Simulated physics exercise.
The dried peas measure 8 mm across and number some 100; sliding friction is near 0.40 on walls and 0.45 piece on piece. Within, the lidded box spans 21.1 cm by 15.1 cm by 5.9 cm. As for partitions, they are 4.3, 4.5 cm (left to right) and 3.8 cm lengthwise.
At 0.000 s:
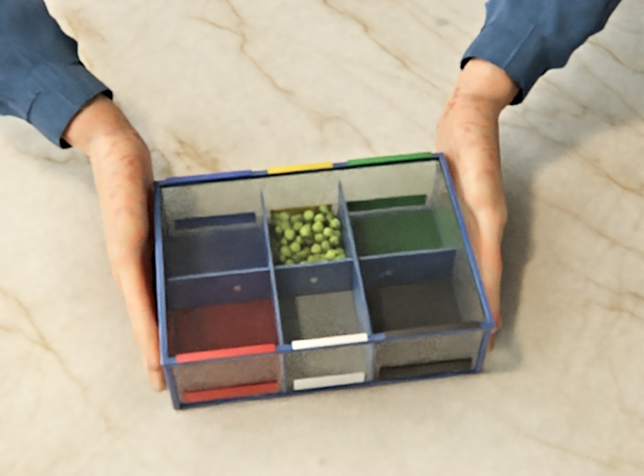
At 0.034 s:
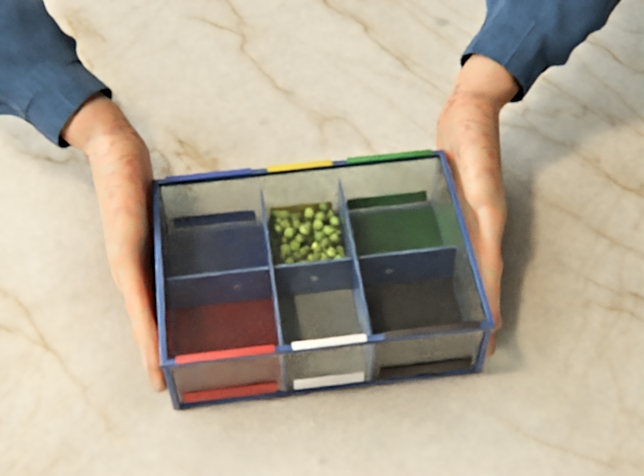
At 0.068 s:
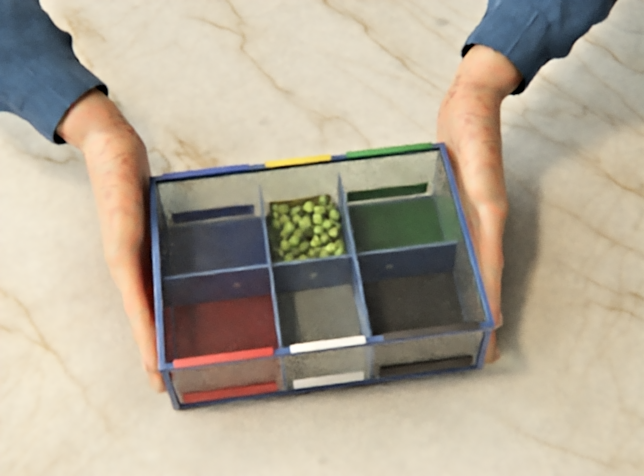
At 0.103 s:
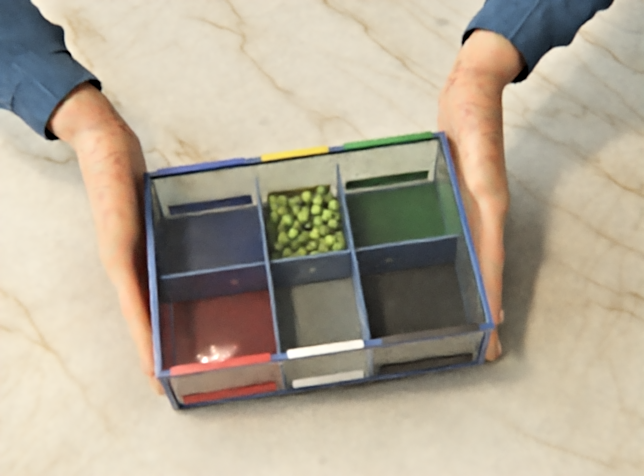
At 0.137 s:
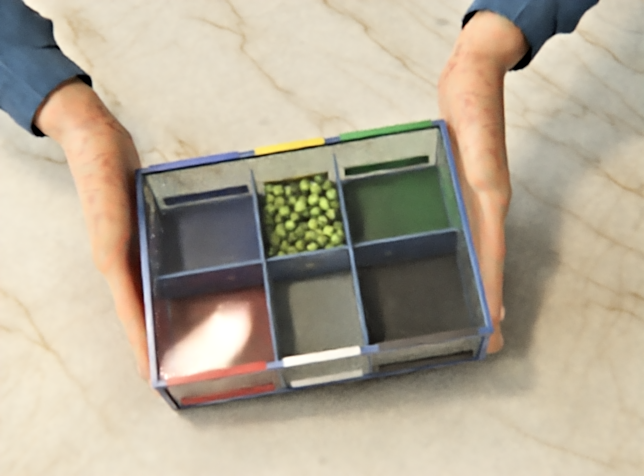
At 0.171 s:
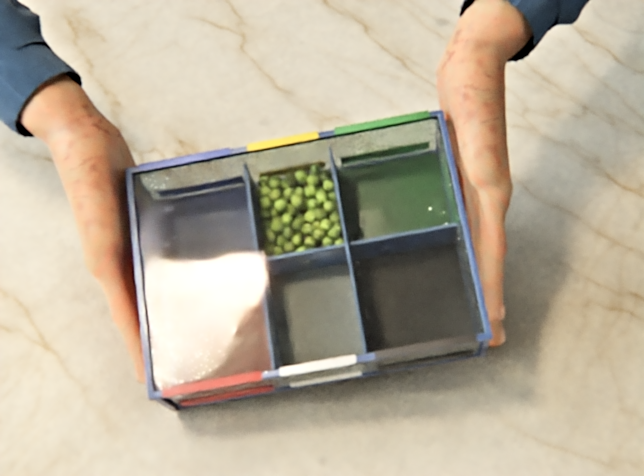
Clear six-compartment box of green peas tilting toward its left front corner between two hands, peas staying in the yellow-marked section.
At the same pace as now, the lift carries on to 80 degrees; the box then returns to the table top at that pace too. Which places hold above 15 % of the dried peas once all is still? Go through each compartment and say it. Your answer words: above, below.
Red - above; blue - below; green - below; yellow - above; white - above; black - below.
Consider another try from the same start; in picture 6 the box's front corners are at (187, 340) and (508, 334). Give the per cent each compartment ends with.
Final shares: Red 0%, blue 0%, green 0%, yellow 65%, white 10%, black 20%.
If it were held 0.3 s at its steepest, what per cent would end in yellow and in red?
Final amounts would be yellow 50% and red 30%.
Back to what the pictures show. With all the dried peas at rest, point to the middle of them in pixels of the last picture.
Approximately (299, 342) in the last view.
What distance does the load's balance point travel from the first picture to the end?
Displacement: Near 6.5 cm.
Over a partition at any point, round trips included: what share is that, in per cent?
Roughly 55 %.
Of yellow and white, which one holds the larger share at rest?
It's the yellow one that holds more.
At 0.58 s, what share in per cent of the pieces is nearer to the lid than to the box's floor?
Around 50 %.
Then, at 0.58 s, tilt 78 degrees; red 5 %, yellow 85 %, white 10 %.
After 0.85 s, tilt 31 degrees; red 25 %, yellow 45 %, white 30 %.
After 1.22 s, tilt 0 degrees; red 25 %, yellow 45 %, white 30 %.
At rest (1.6 s), red 25 %, blue 0 %, green 0 %, yellow 45 %, white 30 %, black 0 %.
